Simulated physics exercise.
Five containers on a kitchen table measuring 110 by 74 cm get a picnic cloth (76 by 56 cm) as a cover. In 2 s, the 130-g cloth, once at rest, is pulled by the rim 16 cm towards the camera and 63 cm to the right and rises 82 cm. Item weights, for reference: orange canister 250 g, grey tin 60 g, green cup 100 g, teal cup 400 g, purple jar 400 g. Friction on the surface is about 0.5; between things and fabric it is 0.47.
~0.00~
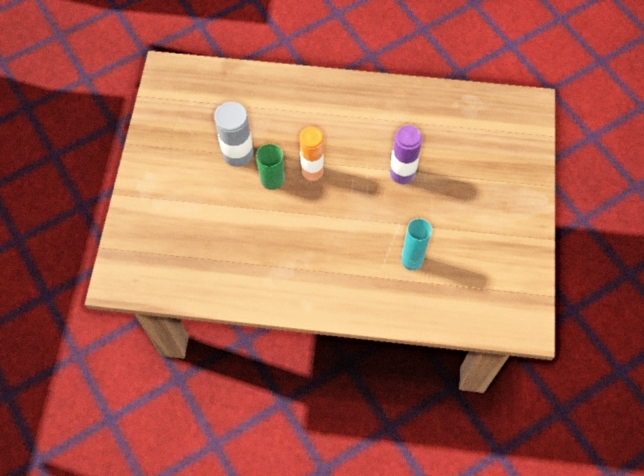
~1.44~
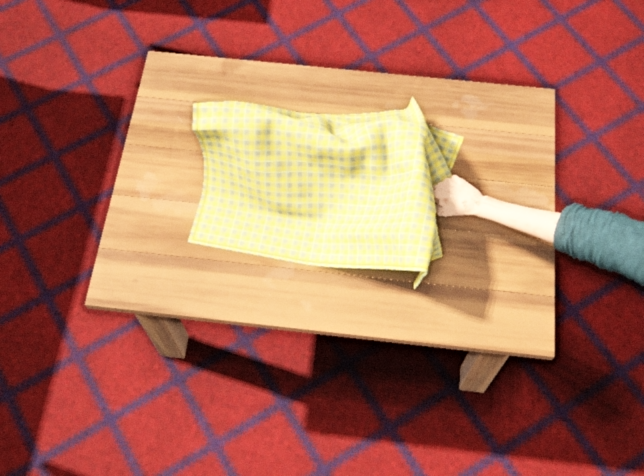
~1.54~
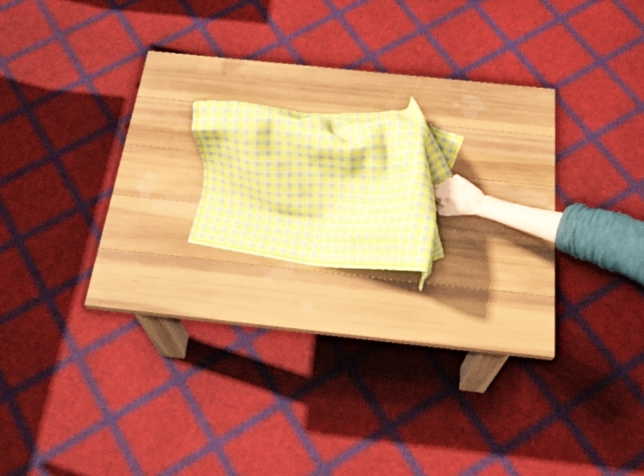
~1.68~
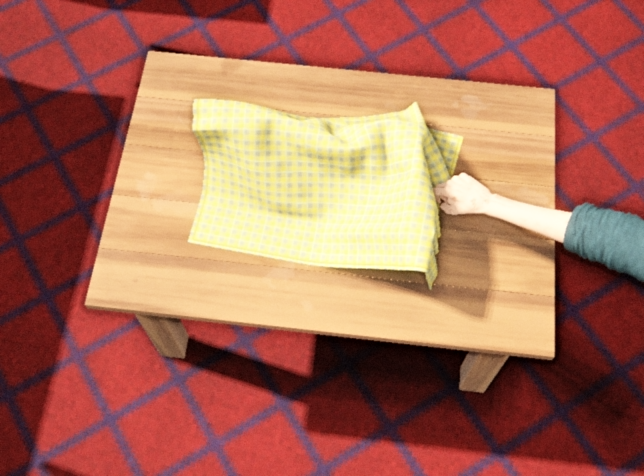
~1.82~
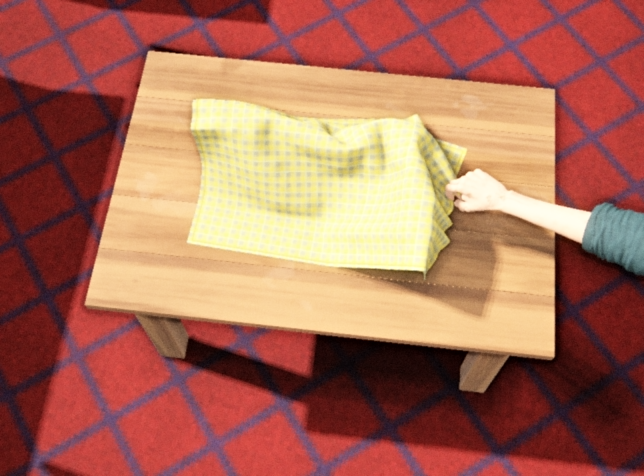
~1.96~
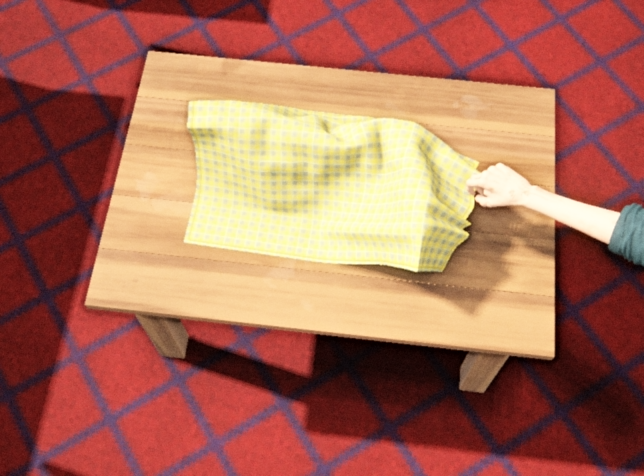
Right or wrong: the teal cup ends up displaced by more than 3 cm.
Wrong.
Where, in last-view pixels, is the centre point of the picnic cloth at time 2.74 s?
I'd say it sits around (519, 171) in the last picture.
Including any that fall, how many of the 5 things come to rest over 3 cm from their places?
Total: 3.
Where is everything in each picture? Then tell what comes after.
Purple jar (409, 135), 18 cm tall; green cup (270, 155), 12 cm tall; grey tin (231, 115), 18 cm tall; teal cup (420, 229), 18 cm tall; orange canister (312, 136), 17 cm tall, in the first picture.
Picnic cloth corners (188, 242) (208, 132) (463, 138) (414, 289); grip (431, 205), in the second picture.
Picnic cloth corners (188, 242) (204, 134); grip (433, 204), in the third picture.
Picnic cloth corners (188, 242) (203, 133); grip (439, 203), in the fourth picture.
Picnic cloth corners (187, 243) (203, 130); grip (453, 200), in the fifth picture.
Picnic cloth corners (184, 242) (202, 131) (479, 163) (442, 271); grip (474, 195), in the sixth picture.
At 2.4 s, middle of the picnic cloth at (409, 163); grey tin 7 cm off its start, green cup 1 cm off its start.
At 2.7 s, middle of the picnic cloth at (519, 171); grey tin on its side, 14 cm off its start, orange canister on its side, 9 cm off its start, green cup on its side, 7 cm off its start.
At 3.1 s, middle of the picnic cloth at a place out of view; grey tin on its side, 23 cm off its start at (295, 89), orange canister on its side, 11 cm off its start at (356, 169), green cup on its side, 10 cm off its start at (307, 187).
At 3.5 s, middle of the picnic cloth at a place out of view; grey tin on its side, 32 cm off its start, orange canister on its side, 11 cm off its start, green cup on its side, 10 cm off its start.
At 4.3 s, middle of the picnic cloth at a place out of view; teal cup 1 cm off its start at (421, 232), grey tin over the edge, orange canister on its side, 11 cm off its start at (356, 169), green cup on its side, 10 cm off its start at (306, 188).
